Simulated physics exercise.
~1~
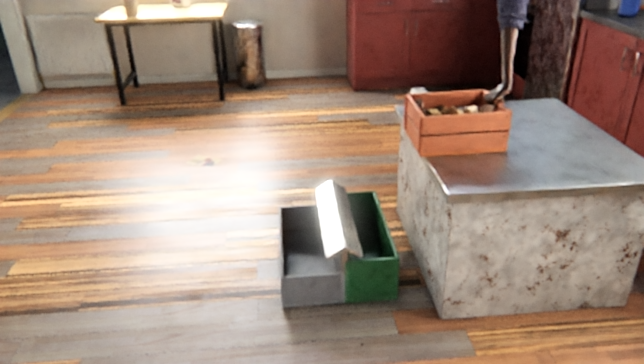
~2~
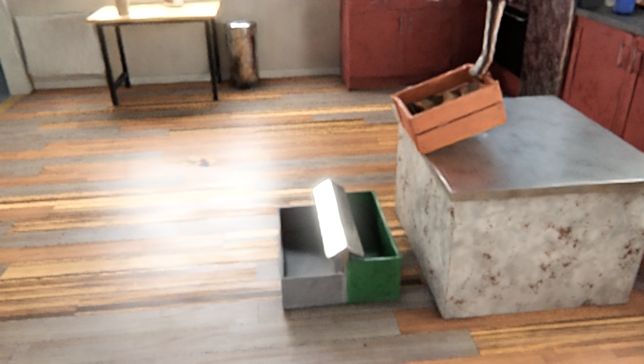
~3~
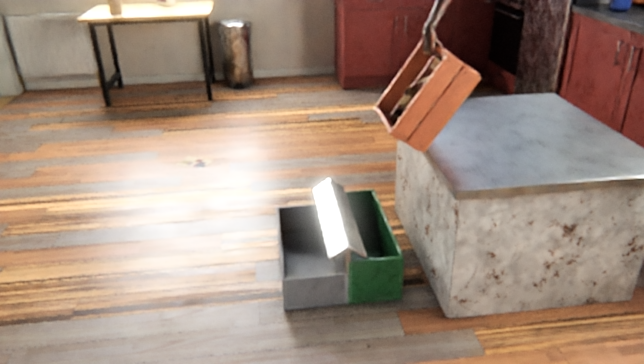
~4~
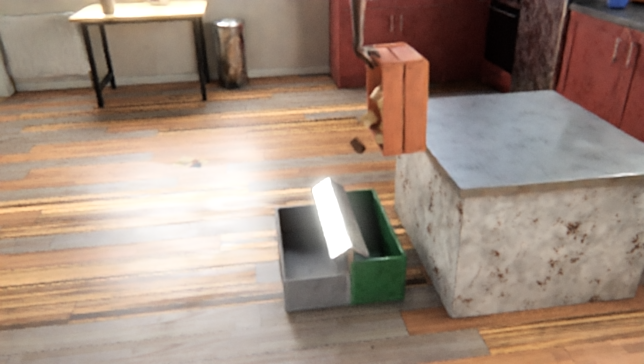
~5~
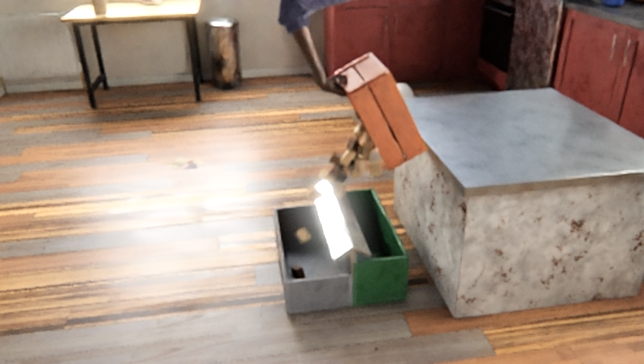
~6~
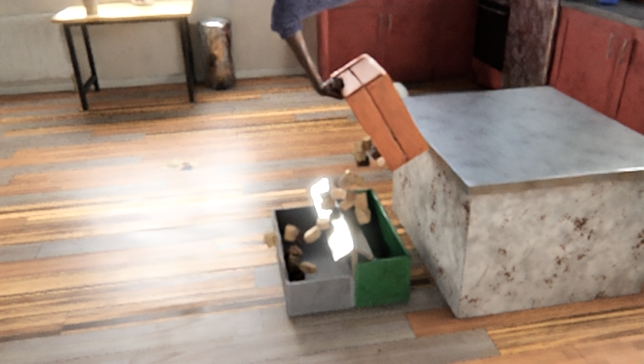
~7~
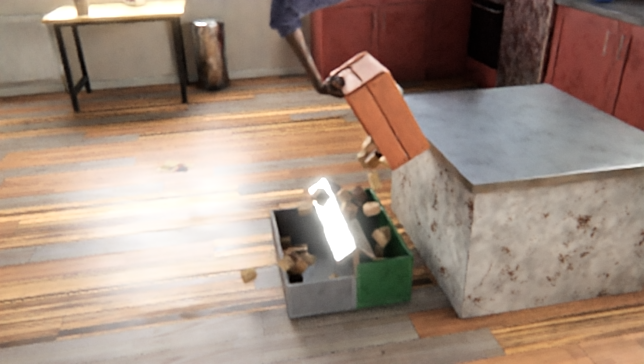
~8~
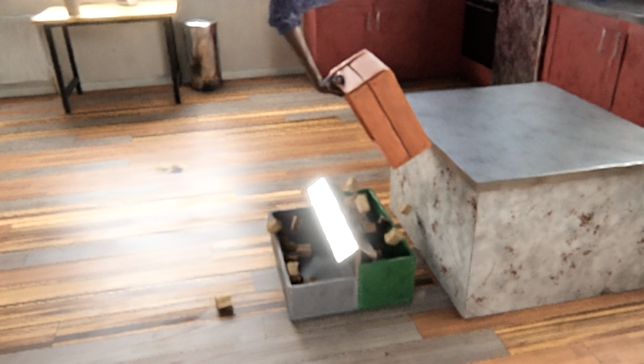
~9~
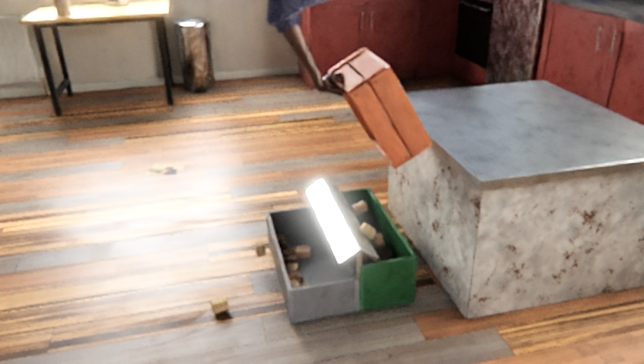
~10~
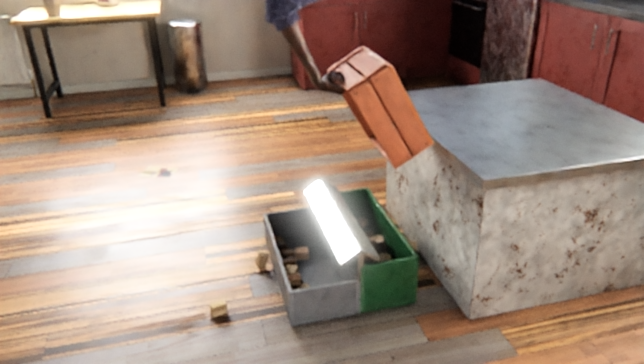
In a kitchen with a wooden floor and red cupboards, an orange box of wooden blocks sits on the edge of a grey bench, held by an arm. Below it stand a green trough and a grey tub, divided by a bright, tilted ridge. The arm lifts the box and tips it leftward past upright, until its mouth points down. Blocks spill out in a stream, tumbling over the ridge into both containers. One bounces out to the left across the floor. The box stays tipped, with blocks in the containers and a couple on the floor beside the tub.
